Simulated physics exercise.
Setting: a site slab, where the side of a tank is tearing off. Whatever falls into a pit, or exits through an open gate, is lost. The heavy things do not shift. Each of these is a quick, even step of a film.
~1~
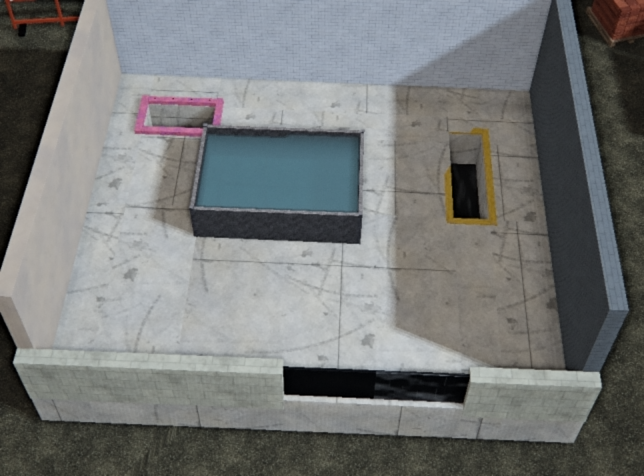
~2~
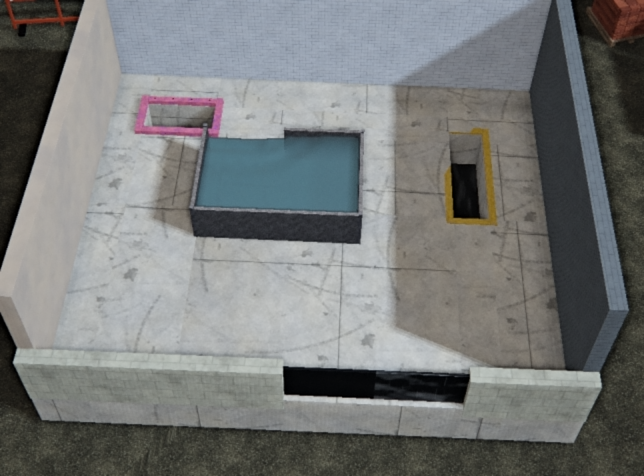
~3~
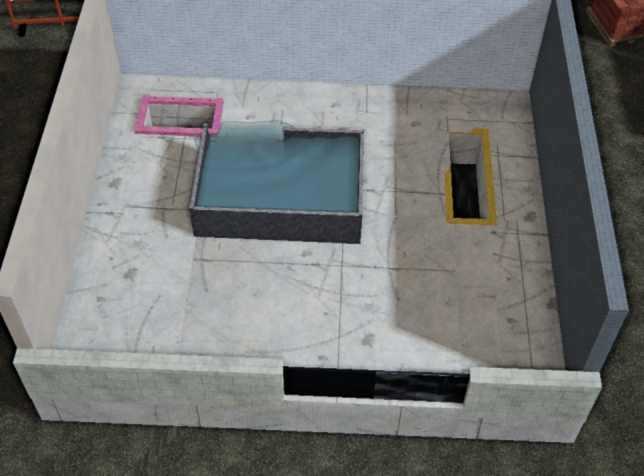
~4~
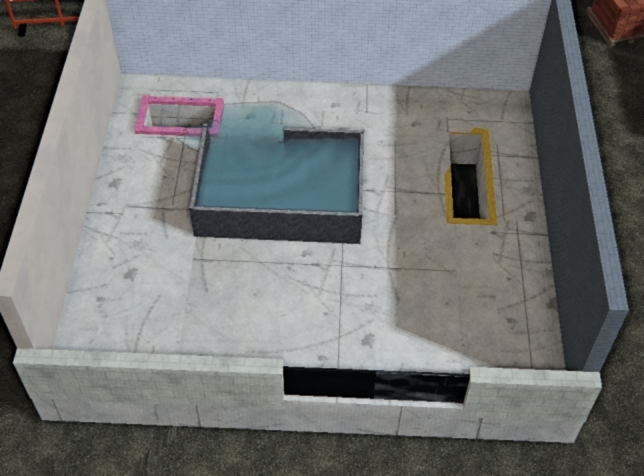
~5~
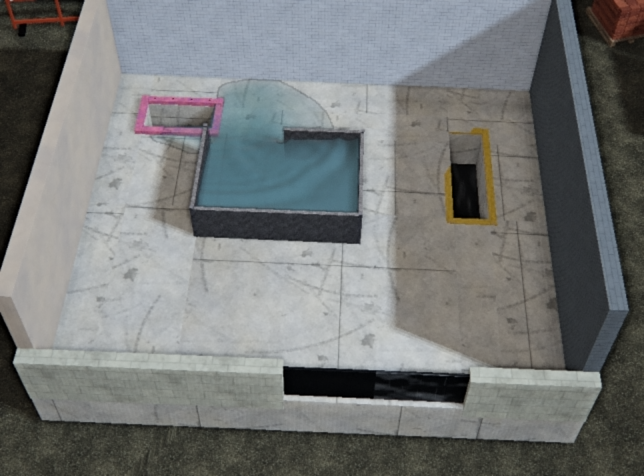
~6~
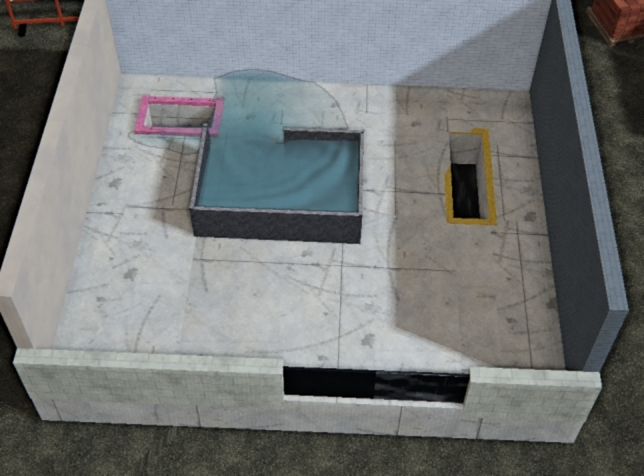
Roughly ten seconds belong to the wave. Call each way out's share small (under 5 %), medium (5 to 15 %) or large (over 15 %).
Small, medium or large: The gate gets a small share; the yellow pit gets a large share; the pink pit gets a medium share.
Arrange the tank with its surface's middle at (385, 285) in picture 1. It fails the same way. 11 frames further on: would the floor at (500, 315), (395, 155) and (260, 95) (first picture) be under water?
Taking them as they were asked, they come out bone dry, soaked, soaked.
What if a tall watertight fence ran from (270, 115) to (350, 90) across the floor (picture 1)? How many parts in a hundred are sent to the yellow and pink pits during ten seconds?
I'd say yellow collects roughly 10 % while pink collects roughly 15 %.
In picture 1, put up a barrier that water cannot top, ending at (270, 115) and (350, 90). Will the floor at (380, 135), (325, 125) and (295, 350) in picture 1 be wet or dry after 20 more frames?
Taken in turn, the three points are soaked, soaked and unsoaked.
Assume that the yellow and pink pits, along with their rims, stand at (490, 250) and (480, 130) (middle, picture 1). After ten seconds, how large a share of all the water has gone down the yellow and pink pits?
My answer: Yellow gets 10 percent, pink gets 6 percent.
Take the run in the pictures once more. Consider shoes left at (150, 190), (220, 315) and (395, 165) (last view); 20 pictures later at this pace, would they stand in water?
Points in order - 1: Inundated; 2: Unwetted; 3: Inundated.
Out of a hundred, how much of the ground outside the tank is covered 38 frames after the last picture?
It comes out near 70 percent.
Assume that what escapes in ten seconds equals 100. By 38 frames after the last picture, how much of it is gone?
Near 65 in a hundred, I reckon.
A moment on, water covers 15 % of the floor; the gate 0 %, the yellow pit 0 %, the pink pit 2 %.
Next, water covers 20 % of the floor; the gate 0 %, the yellow pit 0 %, the pink pit 5 %.
Then, water covers 35 % of the floor; the gate 0 %, the yellow pit 3 %, the pink pit 7 %.
Later, water covers 70 % of the floor; the gate 0 %, the yellow pit 11 %, the pink pit 9 %.
In the end, water covers 90 % of the floor; the gate 0 %, the yellow pit 21 %, the pink pit 10 %.
